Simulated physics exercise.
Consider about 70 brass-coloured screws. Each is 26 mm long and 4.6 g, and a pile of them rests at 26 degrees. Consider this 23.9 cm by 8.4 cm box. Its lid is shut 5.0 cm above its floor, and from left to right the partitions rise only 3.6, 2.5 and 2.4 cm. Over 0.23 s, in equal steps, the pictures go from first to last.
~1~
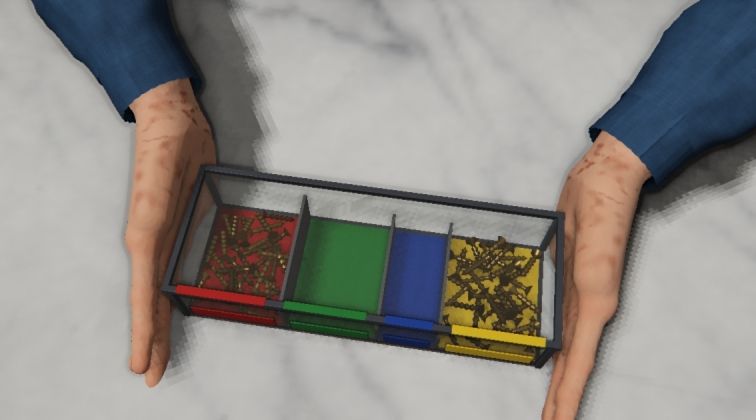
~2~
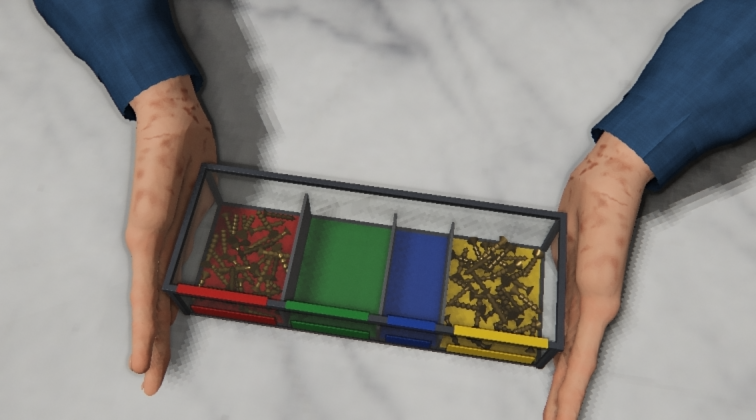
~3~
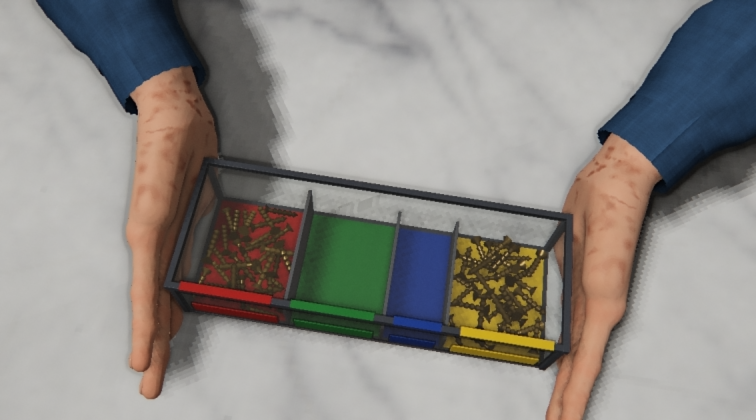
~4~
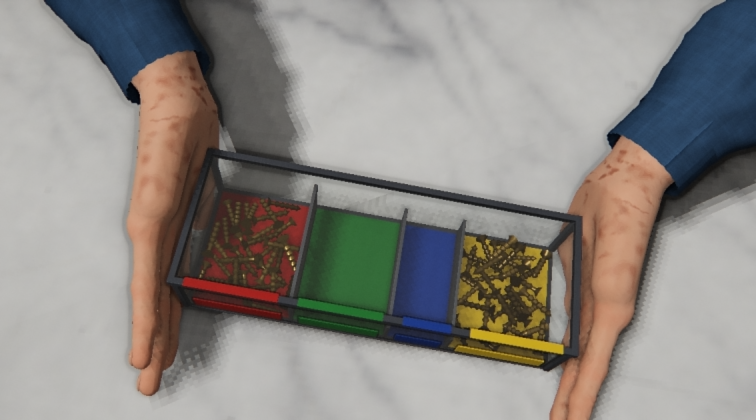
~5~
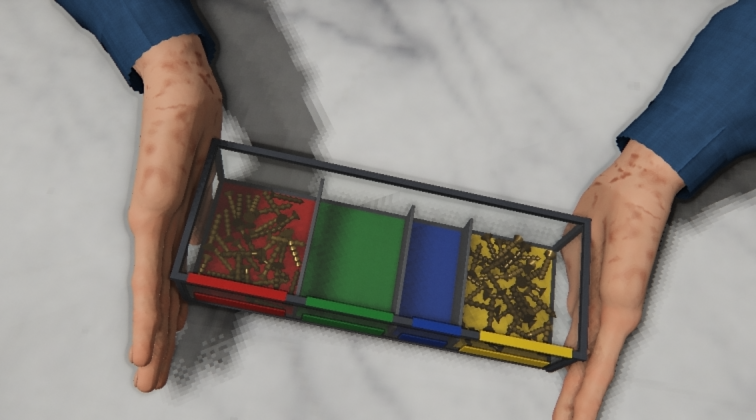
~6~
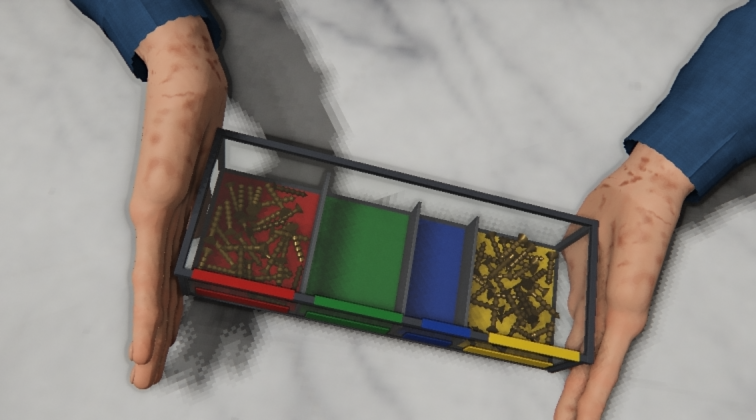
The video shows two hands holding a clear, dark-framed box with red, green, blue and yellow compartments, brass-coloured screws lying in the red and yellow ones, as the box gradually tilts down to the right.
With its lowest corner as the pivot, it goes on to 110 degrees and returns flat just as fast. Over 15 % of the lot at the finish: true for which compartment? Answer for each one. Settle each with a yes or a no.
For red compartment, yes; for blue compartment, no; for green compartment, no; for yellow compartment, yes.
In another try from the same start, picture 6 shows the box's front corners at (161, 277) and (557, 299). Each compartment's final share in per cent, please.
Red 65 %, blue 0 %, green 35 %, yellow 0 %.
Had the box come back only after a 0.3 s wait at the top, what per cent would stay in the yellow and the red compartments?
Then, in per cent: Yellow 65; red 30.
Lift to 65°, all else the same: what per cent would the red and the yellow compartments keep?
Then red would get 50 per cent and yellow 50 per cent.
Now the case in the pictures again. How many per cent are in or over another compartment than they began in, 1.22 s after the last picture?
10 %.
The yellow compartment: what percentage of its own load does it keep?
My estimate is roughly 100 percent.
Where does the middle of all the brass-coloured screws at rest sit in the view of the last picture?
Near (505, 321).
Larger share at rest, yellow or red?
I'd say the yellow side has more in it.
Then, 1.22 s after the last picture, tilt 110 degrees; red 35 %, green 10 %, yellow 55 %.
Then, 2.04 s after the last picture, tilt 50 degrees; red 35 %, yellow 65 %.
Then, 2.87 s after the last picture, tilt 0 degrees; red 30 %, green 5 %, yellow 65 %.
In the end, red 30 %, blue 0 %, green 5 %, yellow 65 %.
